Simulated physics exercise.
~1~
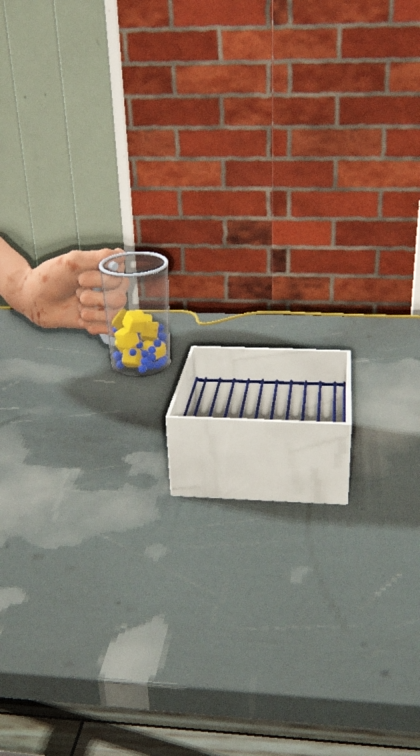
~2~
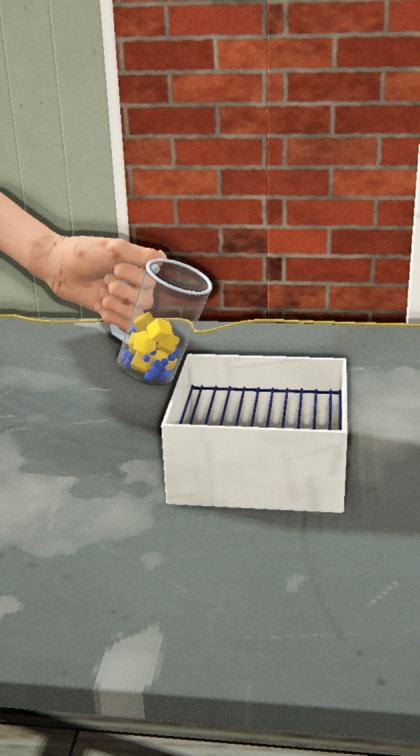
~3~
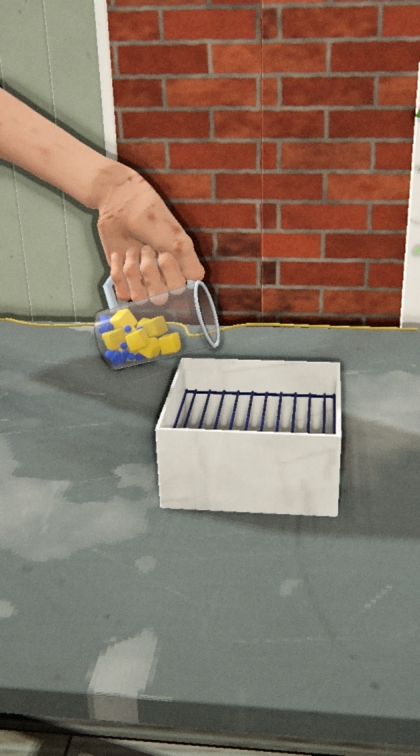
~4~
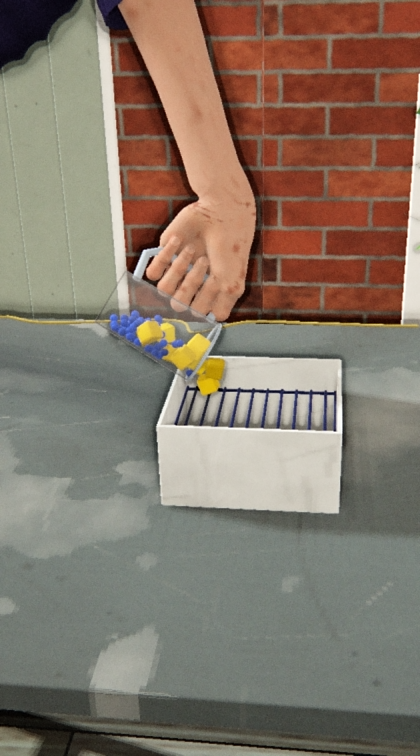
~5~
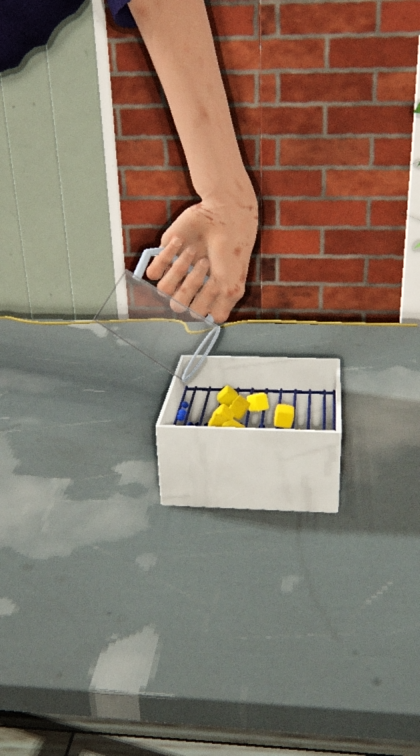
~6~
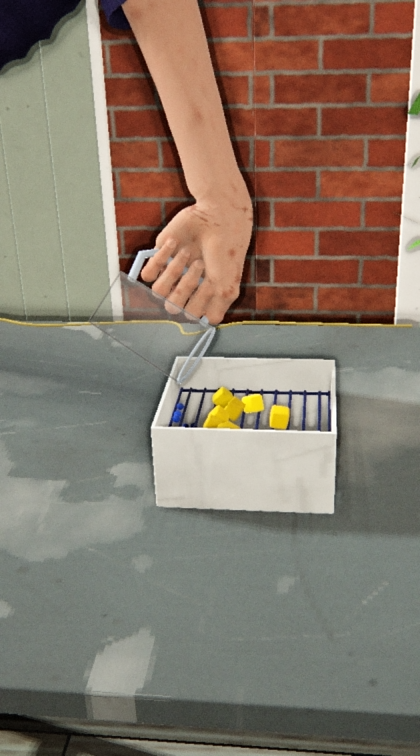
Hand tipping a clear cup of yellow and blue pieces over a white box, yellow resting on the wires, blue mostly falling through.
